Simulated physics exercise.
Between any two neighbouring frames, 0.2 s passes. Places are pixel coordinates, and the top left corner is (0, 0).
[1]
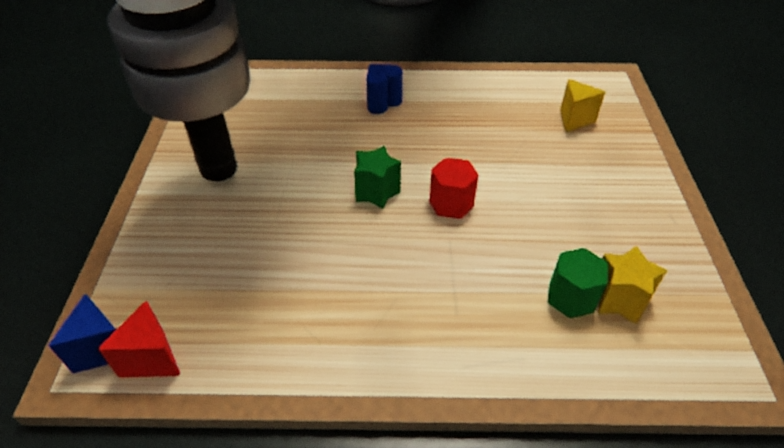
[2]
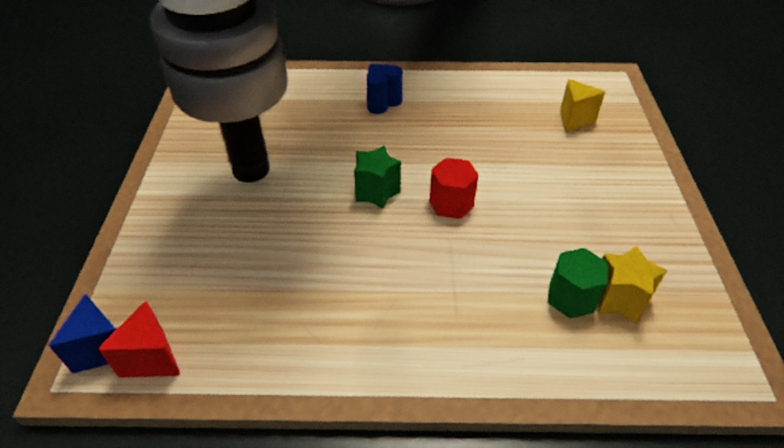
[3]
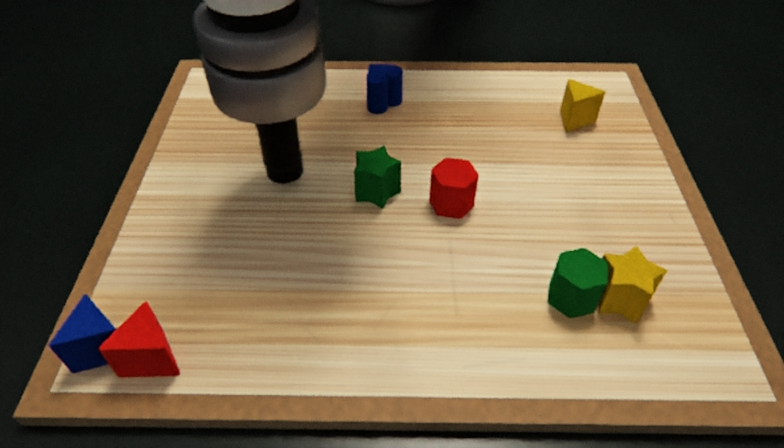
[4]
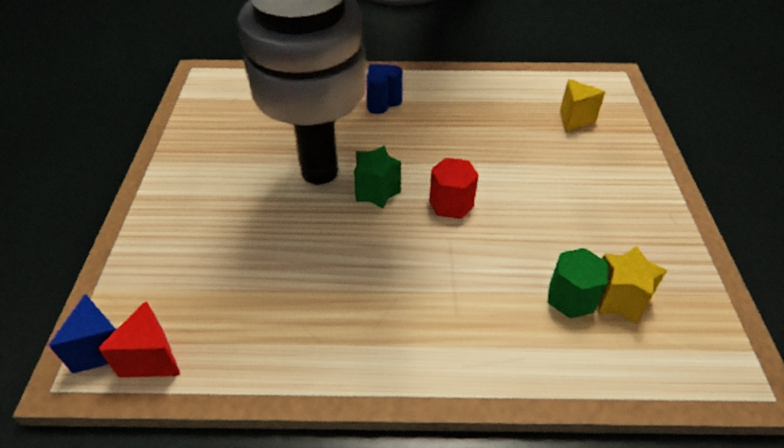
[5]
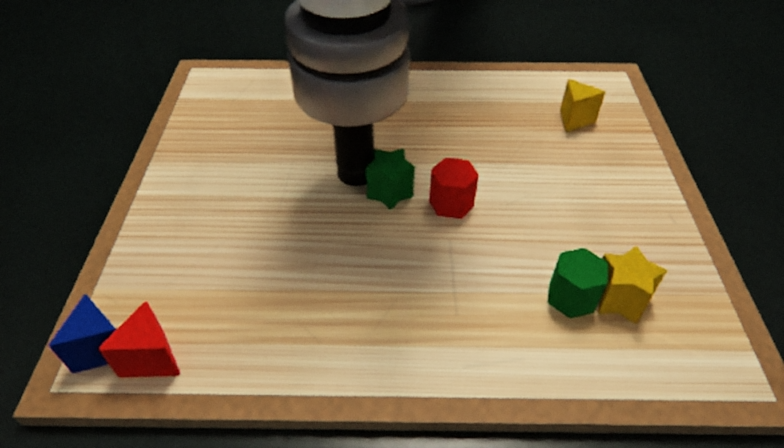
In the video, a dark cylindrical tool on a gray machine arm moves steadily right across a wooden board of colored blocks, then touches the green star block and pushes it slightly right toward the red six-sided block.
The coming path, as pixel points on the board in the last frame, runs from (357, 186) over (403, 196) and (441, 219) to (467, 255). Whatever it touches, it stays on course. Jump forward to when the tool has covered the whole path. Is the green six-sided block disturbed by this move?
Stays where it is.
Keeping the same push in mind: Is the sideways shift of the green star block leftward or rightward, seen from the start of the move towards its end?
Answer: Left.
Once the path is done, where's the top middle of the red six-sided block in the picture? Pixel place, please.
If I read the scene right, the answer is (524, 181).
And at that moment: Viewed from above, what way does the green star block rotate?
From the top, the block rotates counterclockwise.
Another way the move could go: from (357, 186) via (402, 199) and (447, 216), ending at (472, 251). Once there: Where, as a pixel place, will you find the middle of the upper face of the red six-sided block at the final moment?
I think it will end close to (536, 182).
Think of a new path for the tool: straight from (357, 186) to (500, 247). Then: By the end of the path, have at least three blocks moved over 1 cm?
In short: No.
What follows on the original path. One third of the way, tool at (403, 185); green star block at (440, 172); red six-sided block at (490, 177).
Two thirds of the way, tool at (442, 208); green star block at (483, 194); red six-sided block at (518, 181), turned 60° anticlockwise.
At the end, tool at (468, 244); green star block at (503, 207), turned 45° anticlockwise; red six-sided block at (524, 181), turned 70° anticlockwise; green six-sided block unmoved.
